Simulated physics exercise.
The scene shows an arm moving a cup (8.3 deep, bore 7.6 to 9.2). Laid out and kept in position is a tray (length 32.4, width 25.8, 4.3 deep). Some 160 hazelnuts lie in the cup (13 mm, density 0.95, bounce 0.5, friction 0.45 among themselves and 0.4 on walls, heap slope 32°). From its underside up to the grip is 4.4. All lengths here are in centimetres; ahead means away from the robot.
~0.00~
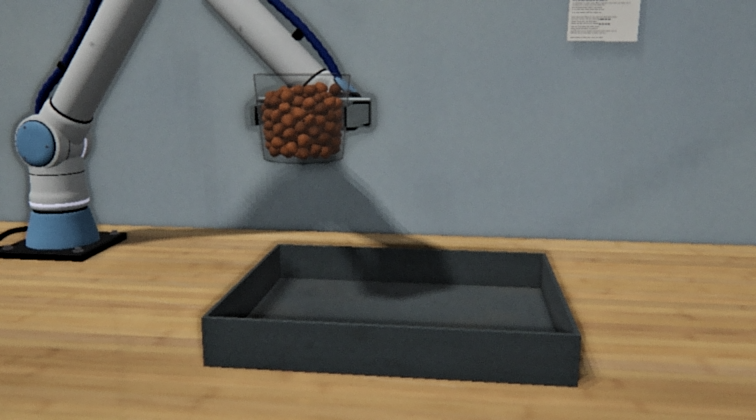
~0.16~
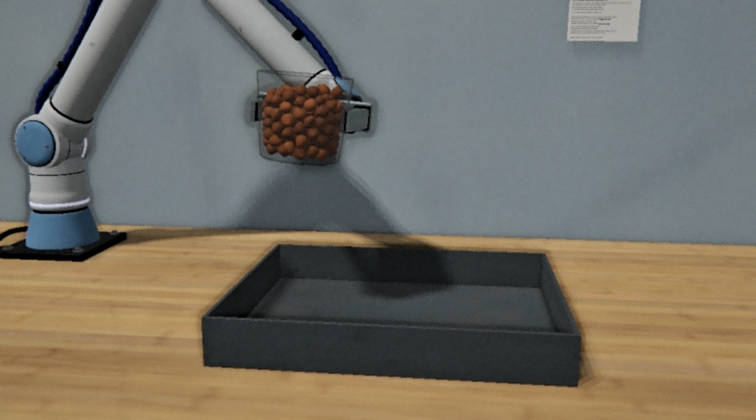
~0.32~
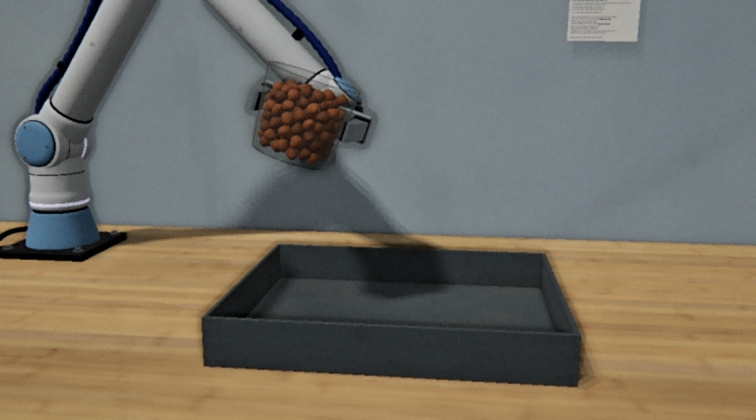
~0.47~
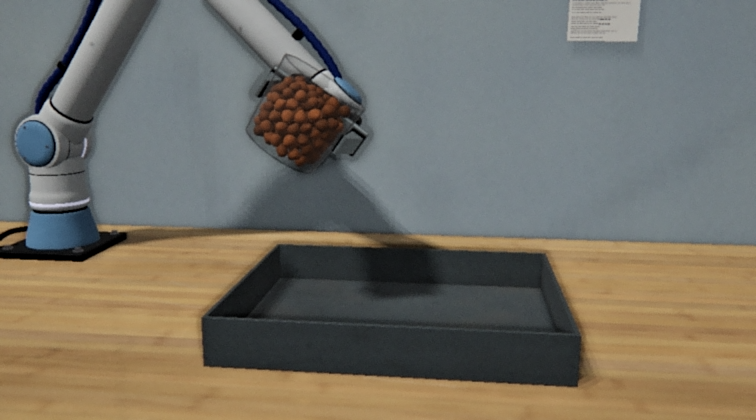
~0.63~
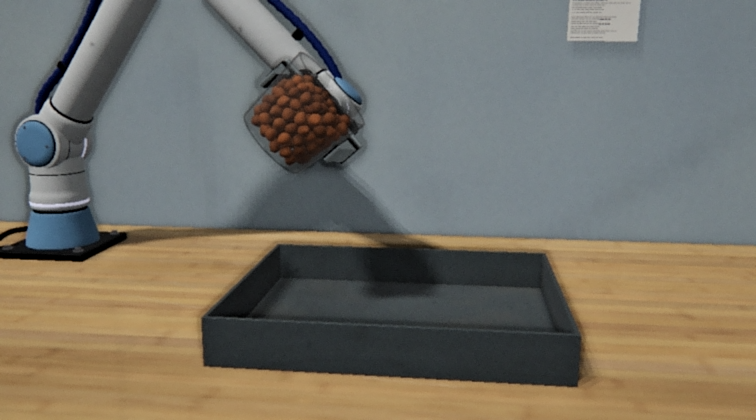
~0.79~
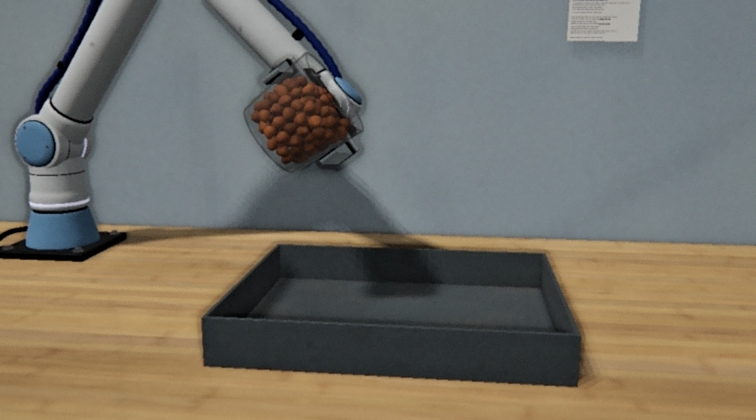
On a wooden table against a blue-grey wall, a robot arm held a clear cup of round brown nuts above an empty dark tray, then steadily tilted it well over, the nuts staying inside.
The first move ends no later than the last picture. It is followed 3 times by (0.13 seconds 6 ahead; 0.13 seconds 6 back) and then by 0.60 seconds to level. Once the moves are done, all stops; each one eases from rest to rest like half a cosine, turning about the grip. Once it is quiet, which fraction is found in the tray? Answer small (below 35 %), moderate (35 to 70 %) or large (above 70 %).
It is moderate.
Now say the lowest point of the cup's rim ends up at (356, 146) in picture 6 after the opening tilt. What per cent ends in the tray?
90 percent or so.
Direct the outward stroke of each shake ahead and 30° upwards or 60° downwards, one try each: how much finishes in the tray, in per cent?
Roughly 75 per cent, then 10 per cent.
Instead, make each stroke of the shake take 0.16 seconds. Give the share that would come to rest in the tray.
I'd expect close to 40 in a hundred.
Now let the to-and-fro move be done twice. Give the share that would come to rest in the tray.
About 45 per cent in that case.
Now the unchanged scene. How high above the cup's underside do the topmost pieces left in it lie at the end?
Around 6.5 cm above the underside.
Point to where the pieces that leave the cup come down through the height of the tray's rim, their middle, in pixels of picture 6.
Estimated centre near (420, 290) in pixels.
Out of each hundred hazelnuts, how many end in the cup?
My estimate would be some 45 percent.
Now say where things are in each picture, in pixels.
In the first picture, cup middle at (303, 118), level; upper third of the load around (300, 102), from x 265 to 340, top at y 90; 163 in the cup.
In the second picture, cup middle at (303, 118), tilted 5° forward; upper third of the load around (302, 101), from x 265 to 340, top at y 90.
In the third picture, cup middle at (302, 118), tilted 19° forward; upper third of the load around (295, 100), from x 265 to 340, top at y 85.
In the fourth picture, cup middle at (301, 118), tilted 35° forward; upper third of the load around (296, 100), from x 260 to 345, top at y 80.
In the fifth picture, cup middle at (301, 118), tilted 49° forward; upper third of the load around (297, 100), from x 255 to 345, top at y 80.
In the sixth picture, cup middle at (301, 117), tilted 54° forward; upper third of the load around (297, 100), from x 255 to 345, top at y 80; 163 in the cup.
By 1.34 s, tilted 54° forward, highest piece 23 above the table; 89 in the cup, 56 in the tray, 18 in flight or on a rim.
By 1.89 s, tilted 24° forward, highest piece 24 above the table; 88 in the tray, 74 in the cup, 1 on the table or floor.
By 2.37 s, level, highest piece 24 above the table; 88 in the tray, 74 in the cup, 1 on the table or floor.
By 3.42 s, level, highest piece 24 above the table; 88 in the tray, 74 in the cup, 1 on the table or floor.
Final count, 88 in the tray, 74 in the cup, 1 on the table or floor. That is 54 % in the tray.
